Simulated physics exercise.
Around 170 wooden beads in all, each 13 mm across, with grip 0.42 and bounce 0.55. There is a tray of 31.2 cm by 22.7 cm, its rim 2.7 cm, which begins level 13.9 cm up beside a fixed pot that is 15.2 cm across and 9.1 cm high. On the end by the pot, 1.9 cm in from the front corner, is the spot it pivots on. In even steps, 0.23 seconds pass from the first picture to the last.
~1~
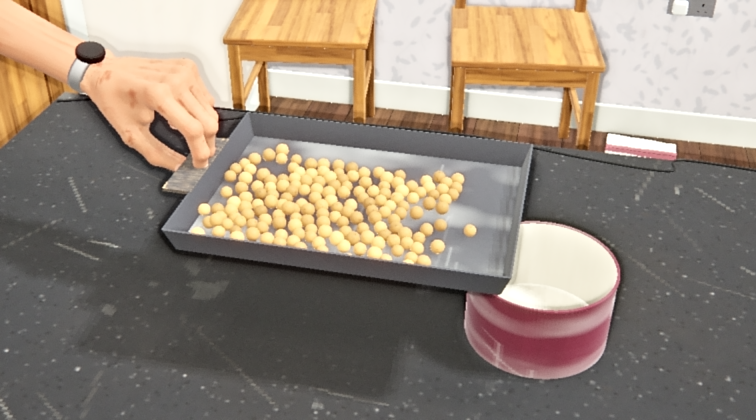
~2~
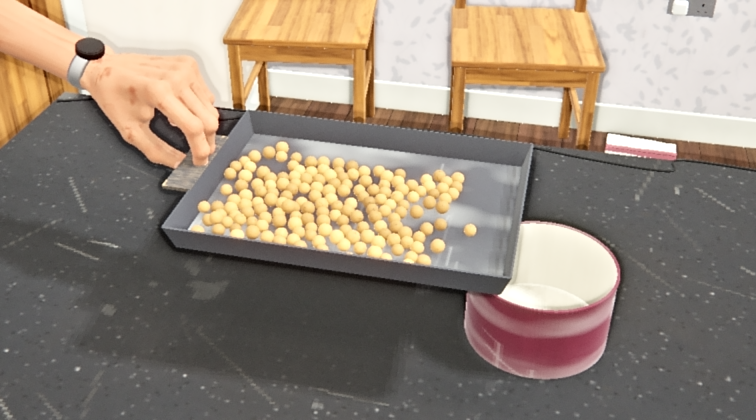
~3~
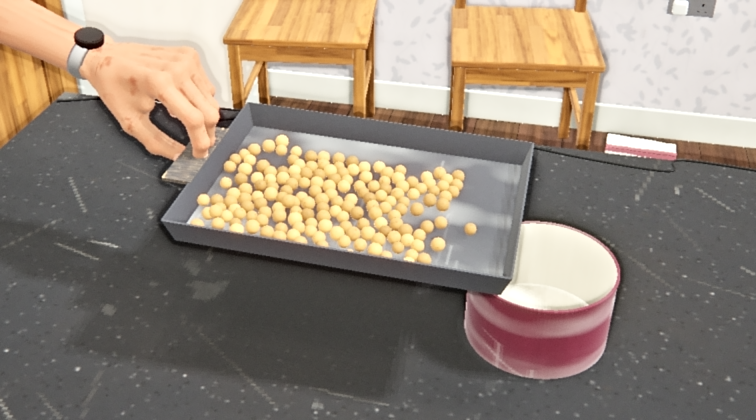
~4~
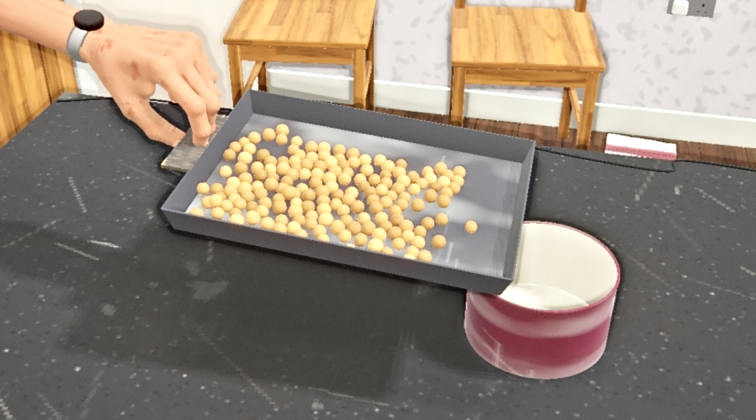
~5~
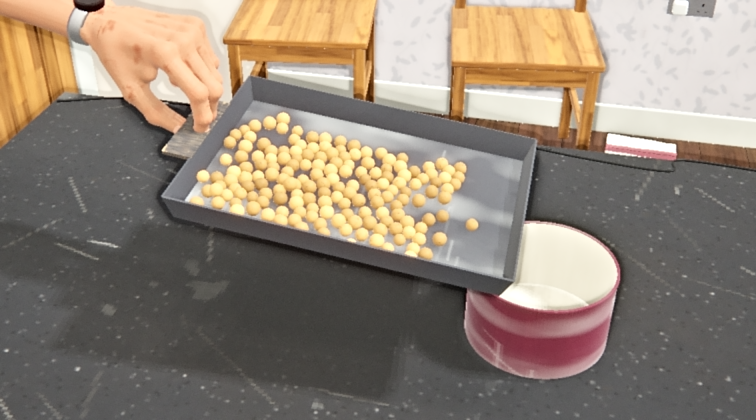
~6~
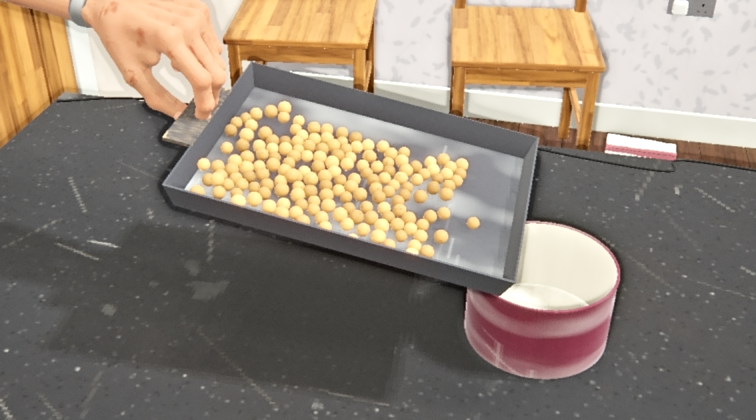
The clip opens on a grey tray of small wooden beads on a dark speckled surface, its right end beside a dark pink and white pot. A hand at the left end gradually raises that side, tilting the tray toward the pot, while the beads stay spread in nearly the same arrangement.
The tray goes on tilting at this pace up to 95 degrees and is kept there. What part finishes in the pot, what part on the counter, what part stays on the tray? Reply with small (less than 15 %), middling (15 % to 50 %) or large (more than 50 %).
Pot - middling, counter - large, left on the tray - small.
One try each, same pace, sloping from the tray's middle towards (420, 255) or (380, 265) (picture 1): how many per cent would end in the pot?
About 0 per cent on the first try and 0 per cent on the second.
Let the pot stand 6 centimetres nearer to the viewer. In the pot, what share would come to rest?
Roughly 70 per cent.
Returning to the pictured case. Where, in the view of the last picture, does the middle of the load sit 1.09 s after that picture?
(527, 220) or thereabouts.
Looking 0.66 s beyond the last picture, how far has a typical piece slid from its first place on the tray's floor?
I'd say close to 12 centimetres.
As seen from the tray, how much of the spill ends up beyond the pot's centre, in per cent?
80 per cent.
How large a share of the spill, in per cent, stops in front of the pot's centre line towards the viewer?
Near 90 in a hundred.
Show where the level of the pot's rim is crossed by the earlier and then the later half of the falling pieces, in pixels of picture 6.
Early: About (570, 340); late: About (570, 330).
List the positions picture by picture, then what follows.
In the first picture, tray tilt 0 degrees, front corners at (173, 226) and (503, 271); middle of the pieces at (322, 206); pot at (544, 264).
In the second picture, tray tilt 1 degrees, front corners at (173, 223) and (503, 271); middle of the pieces at (322, 204).
In the third picture, tray tilt 2 degrees, front corners at (173, 217) and (504, 272); middle of the pieces at (322, 200).
In the fourth picture, tray tilt 5 degrees, front corners at (173, 205) and (505, 272), lowest corner right front; middle of the pieces at (322, 192).
In the fifth picture, tray tilt 8 degrees, front corners at (174, 194) and (506, 273), lowest corner right front; middle of the pieces at (323, 184).
In the sixth picture, tray tilt 10 degrees, front corners at (175, 182) and (507, 274), lowest corner right front; middle of the pieces at (325, 176); pot at (544, 264).
Then, 0.66 s after the last picture, tilt 50 degrees; the tray holds 100 %, the pot 0 %.
Then, 1.09 s after the last picture, tilt 77 degrees; the tray holds 95 %, the pot 0 %.
Then, 1.60 s after the last picture, tilt 95 degrees; the tray holds 0 %, the pot 25 %.
In the end, pot 25 %, counter 75 %, tray 0 %.
